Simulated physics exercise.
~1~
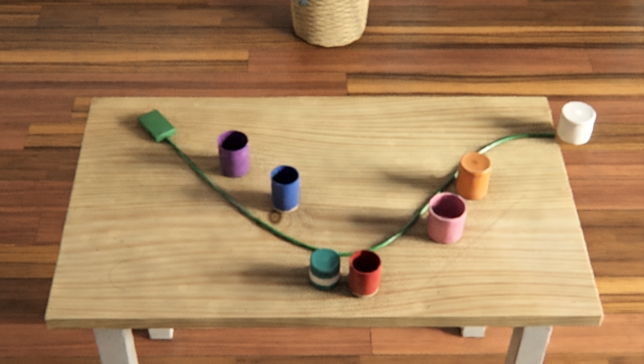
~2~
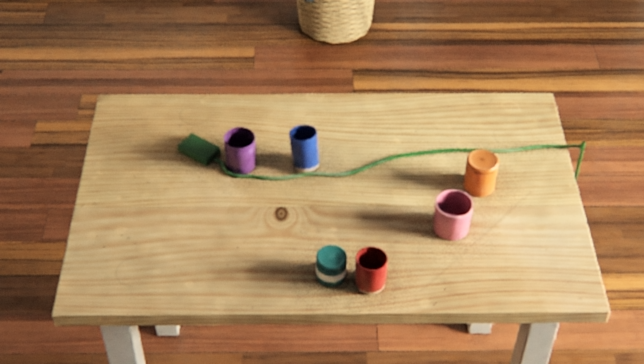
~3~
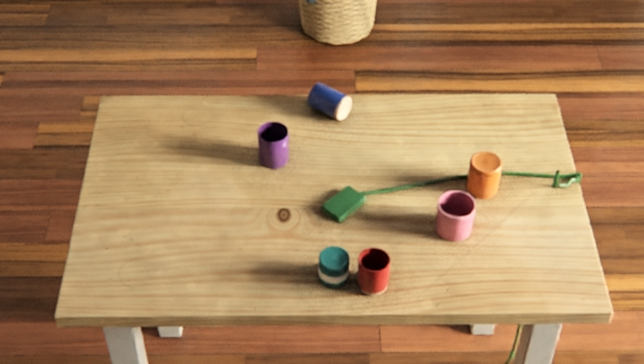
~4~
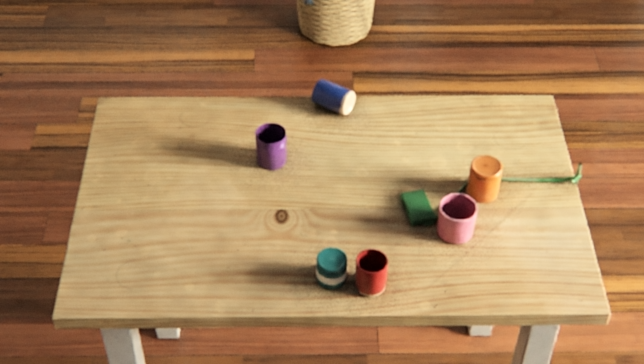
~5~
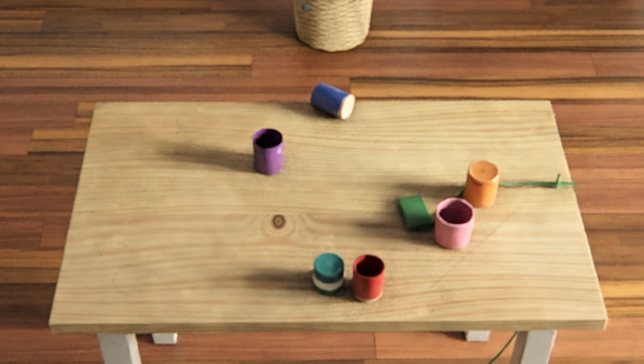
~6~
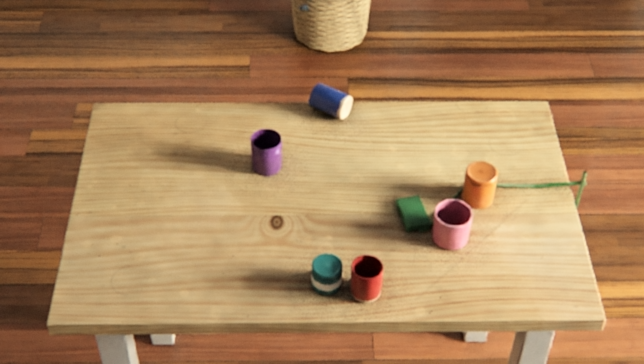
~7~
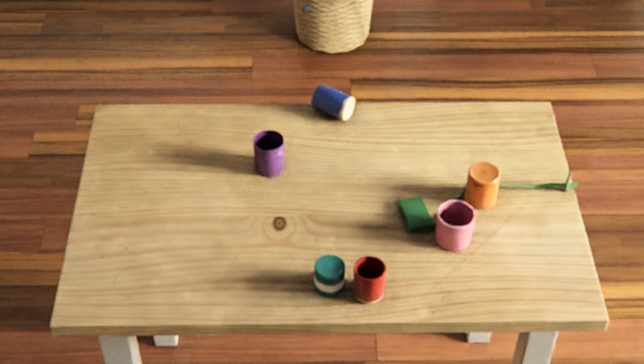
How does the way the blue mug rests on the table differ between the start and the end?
At the start the blue mug stands upright, and by the end it is lying on its side.
